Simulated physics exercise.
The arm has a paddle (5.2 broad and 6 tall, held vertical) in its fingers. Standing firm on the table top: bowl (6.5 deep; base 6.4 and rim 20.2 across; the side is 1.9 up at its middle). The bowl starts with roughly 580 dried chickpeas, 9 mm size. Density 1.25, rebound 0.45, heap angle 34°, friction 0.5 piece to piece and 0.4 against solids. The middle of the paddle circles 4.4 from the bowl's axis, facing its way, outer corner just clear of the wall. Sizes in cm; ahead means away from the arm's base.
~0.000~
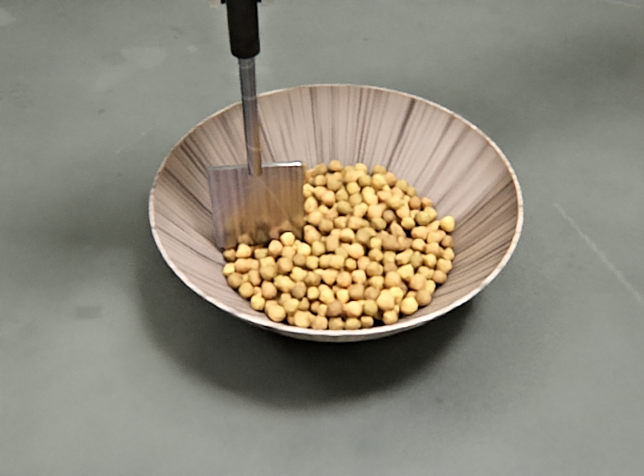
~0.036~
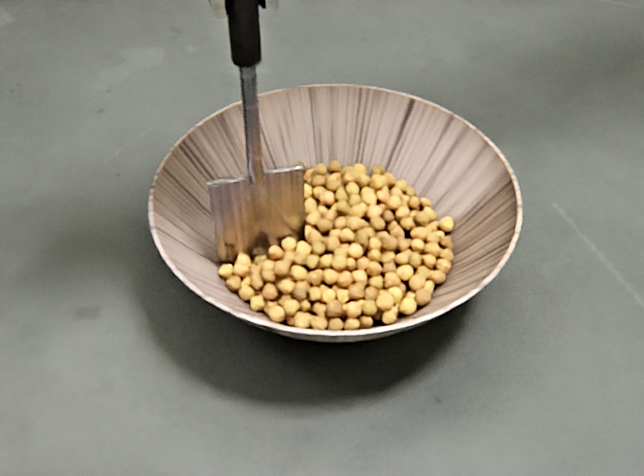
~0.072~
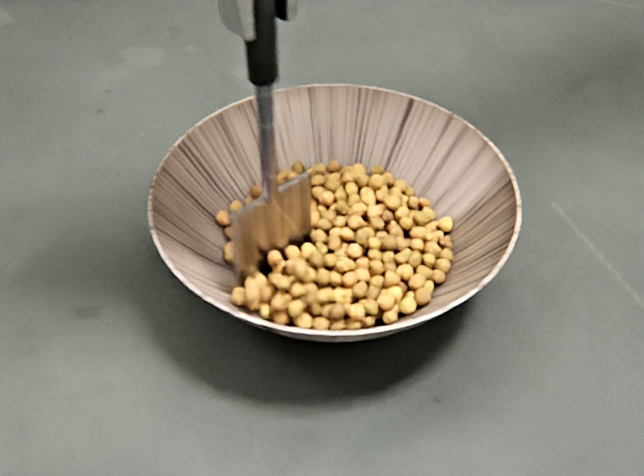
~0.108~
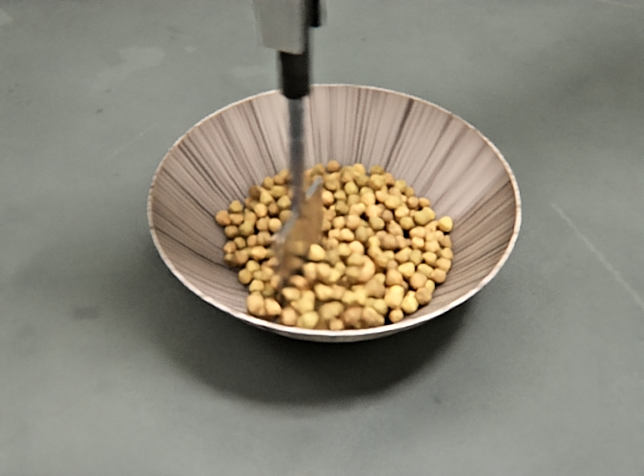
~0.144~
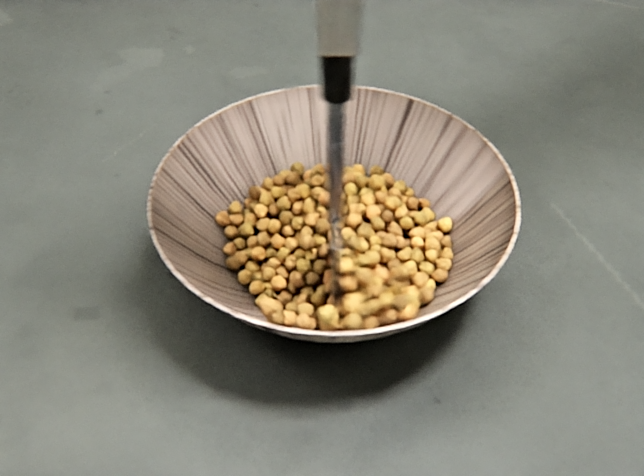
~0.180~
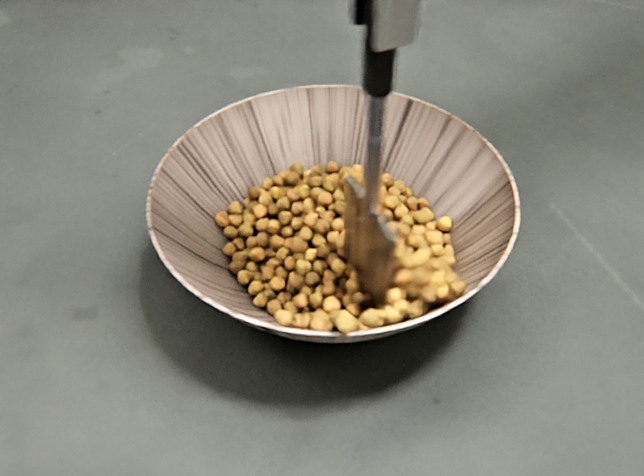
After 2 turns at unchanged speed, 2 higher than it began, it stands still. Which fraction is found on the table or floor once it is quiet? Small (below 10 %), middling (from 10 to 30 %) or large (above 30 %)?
Share on the table or floor: Small (below 10 %).
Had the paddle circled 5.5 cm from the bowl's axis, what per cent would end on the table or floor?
It would be near 0 per cent.
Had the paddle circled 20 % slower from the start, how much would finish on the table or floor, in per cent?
In that case some 0 per cent.
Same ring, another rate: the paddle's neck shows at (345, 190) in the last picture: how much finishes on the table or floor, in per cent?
About 0 per cent.
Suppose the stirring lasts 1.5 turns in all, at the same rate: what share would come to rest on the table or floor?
Then about 5 per cent.
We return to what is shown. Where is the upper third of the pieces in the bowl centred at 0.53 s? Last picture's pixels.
Near (302, 214).
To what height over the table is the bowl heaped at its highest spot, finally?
Some 5.5 cm.
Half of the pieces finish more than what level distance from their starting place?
Some 1 cm.
By 0.53 s, 348° round, highest piece 7 above the table; 564 in the bowl, 11 on the table or floor, 4 in flight or on the tool.
By 0.88 s, 227° round, highest piece 7 above the table; 561 in the bowl, 17 on the table or floor, 1 in flight or on the tool.
By 1.25 s, 0° round, highest piece 5 above the table; 561 in the bowl, 18 on the table or floor.
By 1.95 s, 0° round, highest piece 5 above the table; 561 in the bowl, 18 on the table or floor.
Final count, 561 in the bowl, 18 on the table or floor. That is 3 % on the table or floor.
